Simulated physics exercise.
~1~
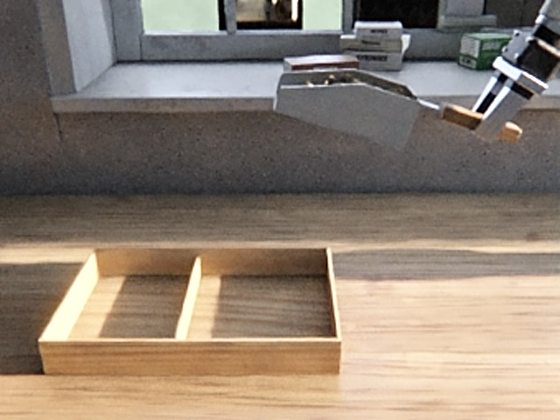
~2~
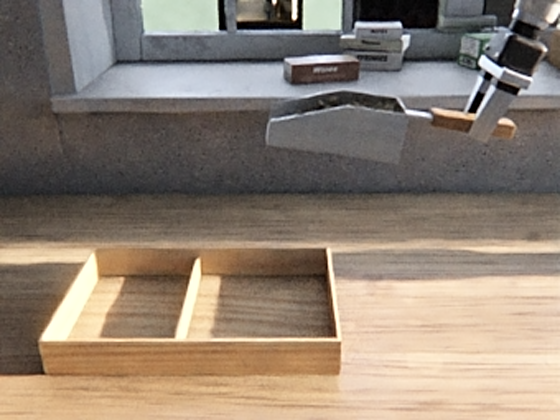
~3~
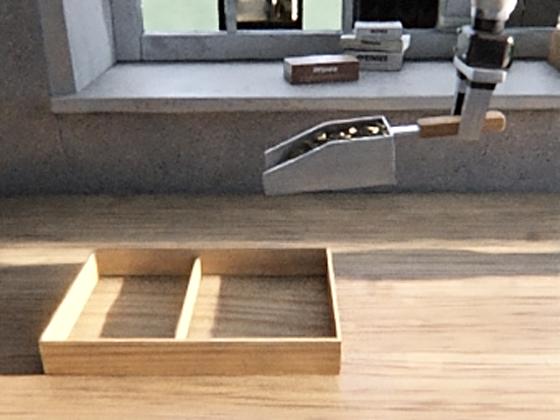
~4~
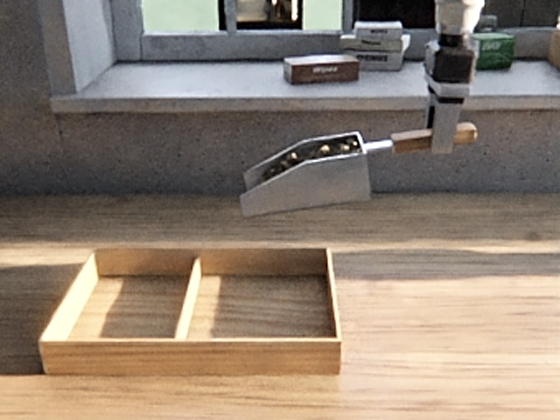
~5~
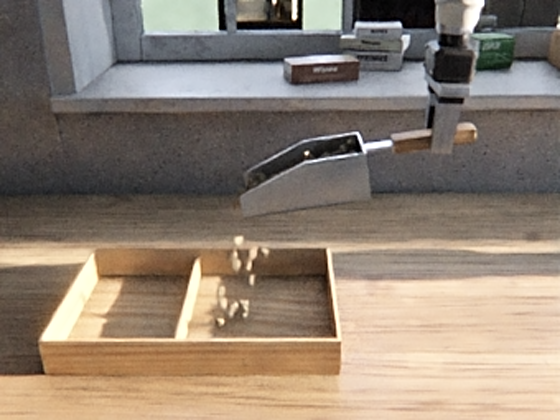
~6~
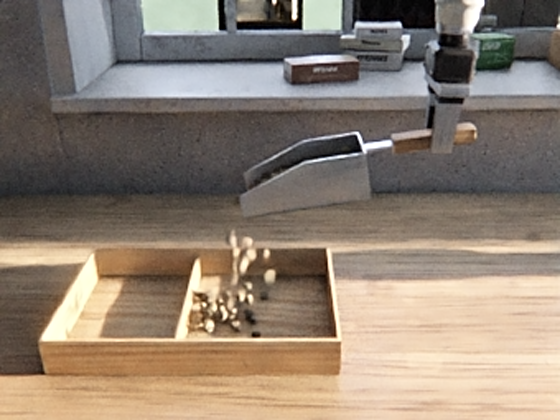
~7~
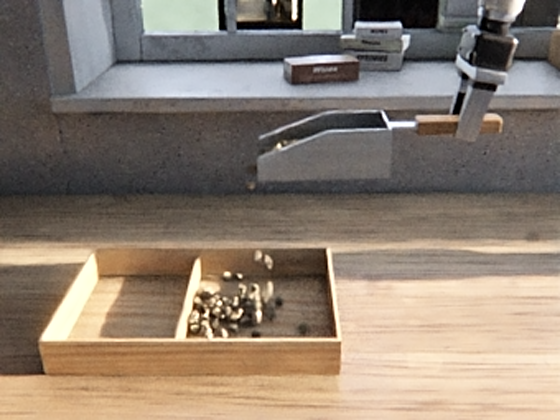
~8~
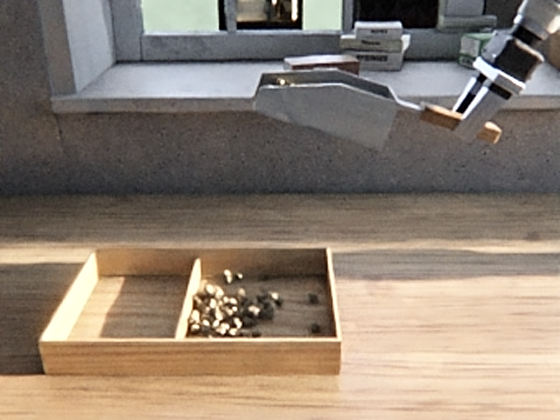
On a wooden table by a window, a robot arm lowered a metal scoop of small pebbles over a divided wooden tray, tipped some into the right-hand section, then lifted the scoop away, leaving a loose pile there and the left section empty.
